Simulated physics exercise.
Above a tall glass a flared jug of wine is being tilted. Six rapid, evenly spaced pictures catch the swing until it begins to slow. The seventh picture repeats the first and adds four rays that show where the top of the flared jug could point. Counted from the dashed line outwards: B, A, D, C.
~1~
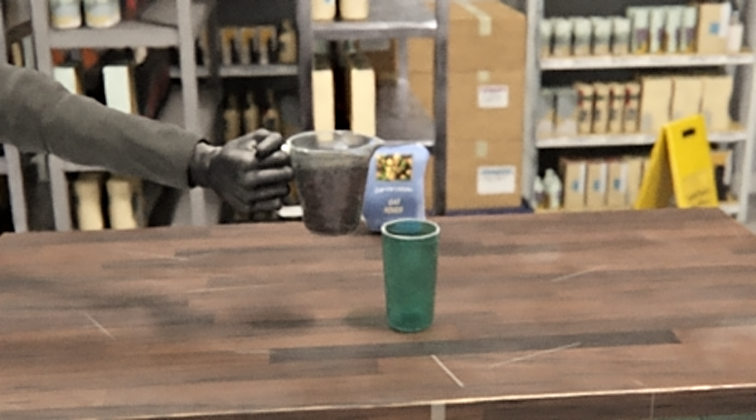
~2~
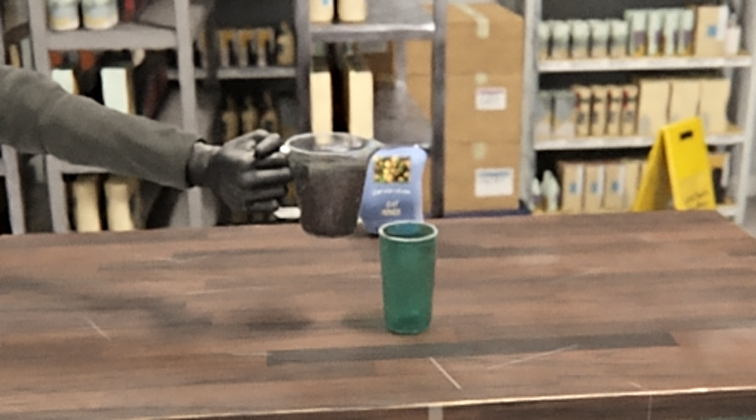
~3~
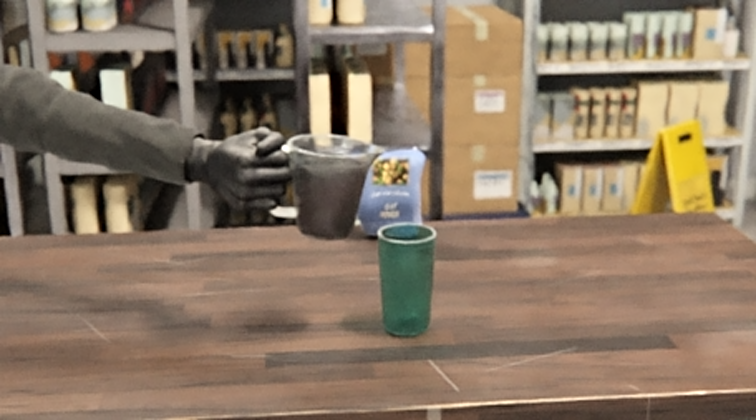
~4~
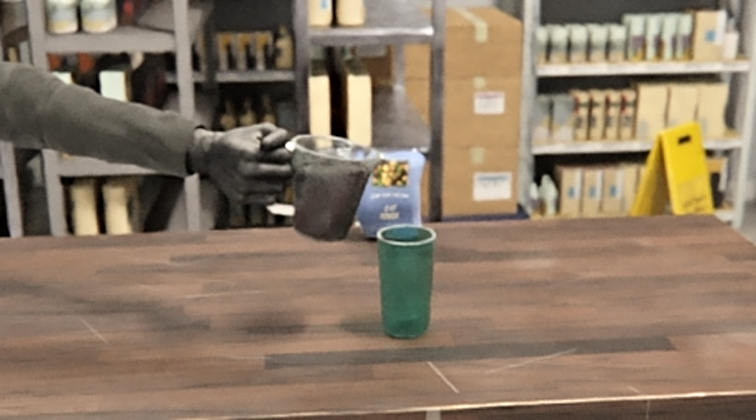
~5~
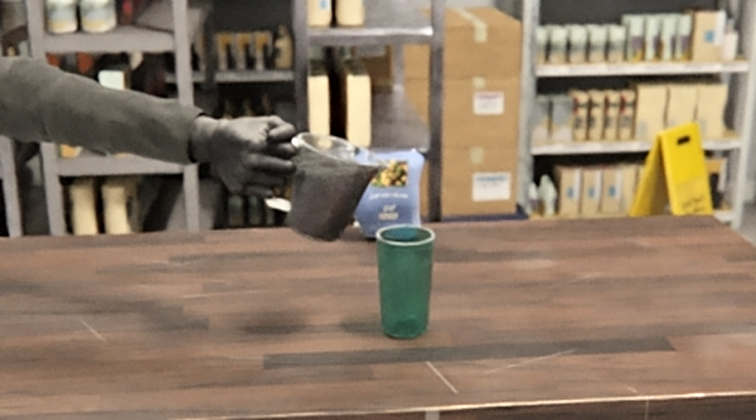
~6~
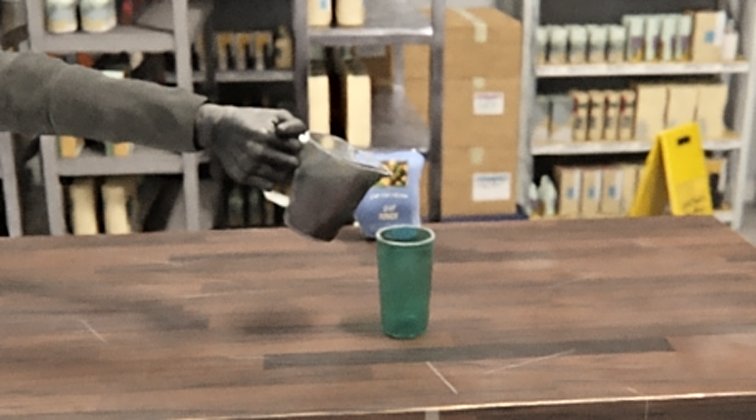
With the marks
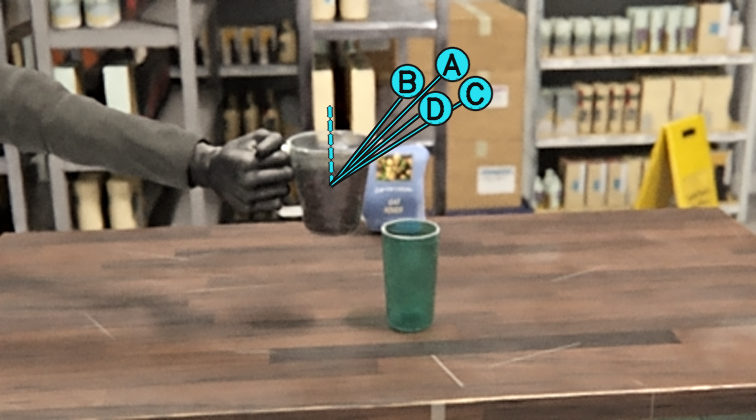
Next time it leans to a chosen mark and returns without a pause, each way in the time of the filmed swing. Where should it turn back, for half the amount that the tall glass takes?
Mark C does it best.
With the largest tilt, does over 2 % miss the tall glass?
No.
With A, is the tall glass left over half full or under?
Under.
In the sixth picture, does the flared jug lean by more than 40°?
No.
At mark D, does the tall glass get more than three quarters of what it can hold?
No, it does not.
On the marked copy, A at (440, 76); B at (400, 98); C at (461, 102); D at (418, 115).
With A, the tall glass ends with about 26 % of what it can hold.
With B, the tall glass ends with about 17 % of what it can hold.
With C, the tall glass ends with about 50 % of what it can hold.
With D, the tall glass ends with about 38 % of what it can hold.
